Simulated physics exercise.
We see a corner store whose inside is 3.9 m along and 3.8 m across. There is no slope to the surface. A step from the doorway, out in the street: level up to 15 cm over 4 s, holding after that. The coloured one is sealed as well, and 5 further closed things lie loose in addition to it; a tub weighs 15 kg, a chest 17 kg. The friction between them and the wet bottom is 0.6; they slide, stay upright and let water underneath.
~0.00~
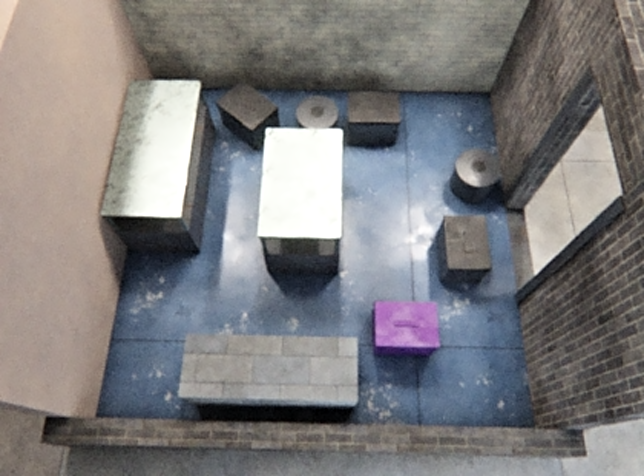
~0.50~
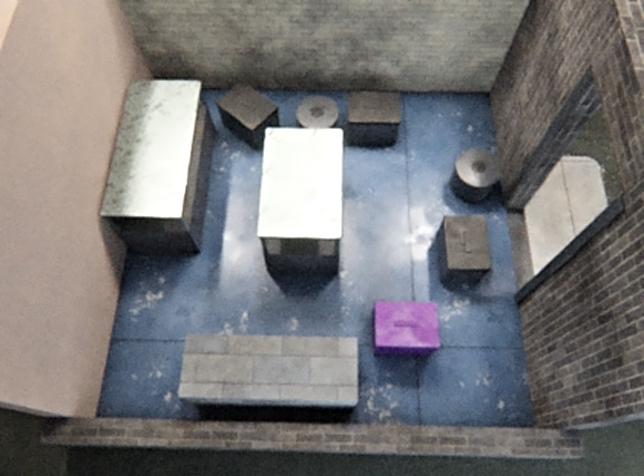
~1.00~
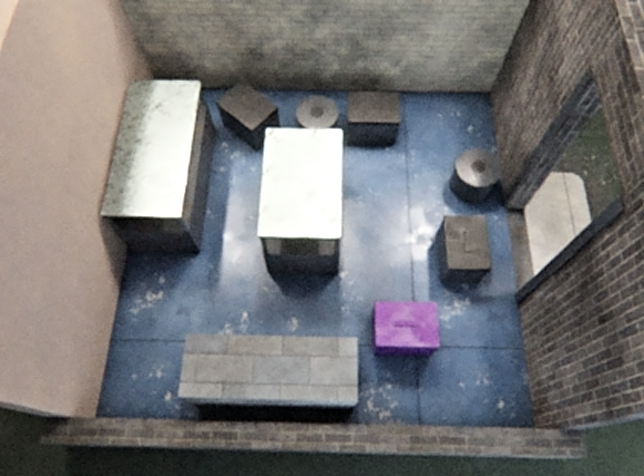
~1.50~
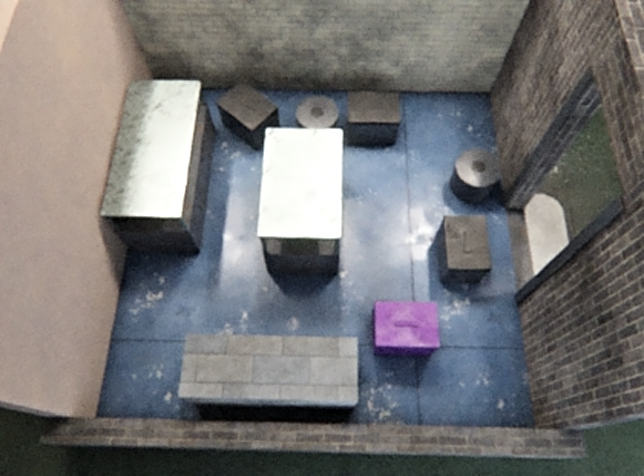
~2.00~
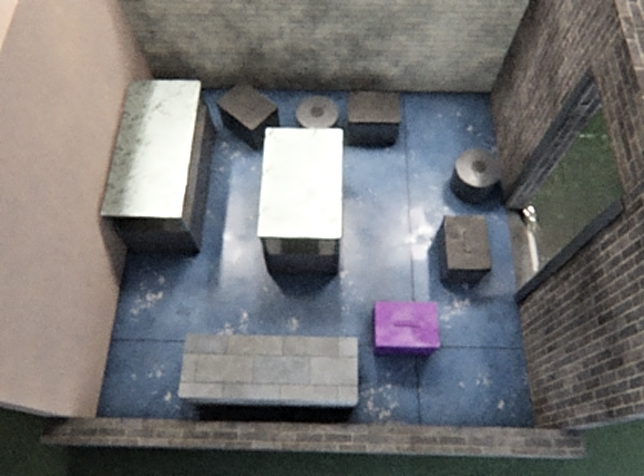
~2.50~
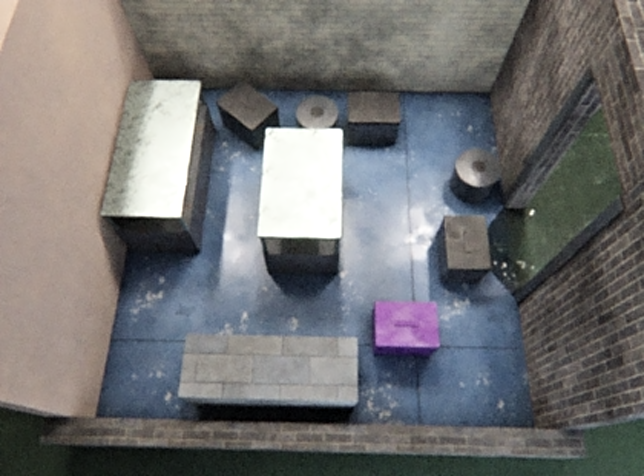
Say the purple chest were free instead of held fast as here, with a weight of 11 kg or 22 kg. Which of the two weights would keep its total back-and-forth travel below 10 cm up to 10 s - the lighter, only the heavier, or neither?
Extra weight is needed.
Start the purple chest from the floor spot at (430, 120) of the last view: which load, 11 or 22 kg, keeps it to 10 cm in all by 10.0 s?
Both loads work.
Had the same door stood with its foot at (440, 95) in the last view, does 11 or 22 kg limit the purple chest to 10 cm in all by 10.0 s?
So only the heavy mass does it.
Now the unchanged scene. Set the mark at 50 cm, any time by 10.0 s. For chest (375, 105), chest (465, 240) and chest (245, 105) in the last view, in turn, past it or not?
Listed order gives within limit, above limit, within limit.
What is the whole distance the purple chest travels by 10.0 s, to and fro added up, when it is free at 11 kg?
I'd say roughly 80 centimetres in all.
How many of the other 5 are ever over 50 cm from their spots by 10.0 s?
The total is 1.
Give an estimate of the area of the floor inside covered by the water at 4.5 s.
Around 3.5 m2 of it.
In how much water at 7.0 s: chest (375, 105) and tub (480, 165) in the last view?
Roughly 4 and 3 cm.
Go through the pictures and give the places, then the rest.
The first picture shows the purple chest at (407, 324) rests on the ground; 0.0 m2 under water; 0 of 6 have shifted.
The second picture shows the purple chest at (407, 324) rests on the ground; water covers 0.0 m2; 0 of 6 have shifted.
The third picture shows the purple chest at (407, 324) rests on the ground; 0.0 m2 under water; 0 of 6 have shifted.
The fourth picture shows the purple chest at (407, 324), on the bottom; water covers 0.0 m2; 0 of 6 have shifted.
The fifth picture shows the purple chest at (407, 324) rests on the ground; 0.0 m2 under water; 0 of 6 have shifted.
The sixth picture shows the purple chest at (407, 324) rests on the ground; 0.1 m2 under water; 0 of 6 have shifted.
After 3.5 s the purple chest would be 0 cm from its start with 11 kg and 0 cm from its start with 22 kg; 0 cm of water round it then.
After 4.5 s the purple chest would be 0 cm from its start with 11 kg and 0 cm from its start with 22 kg; 1 cm of water round it then.
After 7.0 s the purple chest would be 17 cm from its start with 11 kg and 0 cm from its start with 22 kg; 5 cm of water round it then.
After 10.0 s the purple chest would be 52 cm from its start with 11 kg and 0 cm from its start with 22 kg; 6 cm of water round it then.
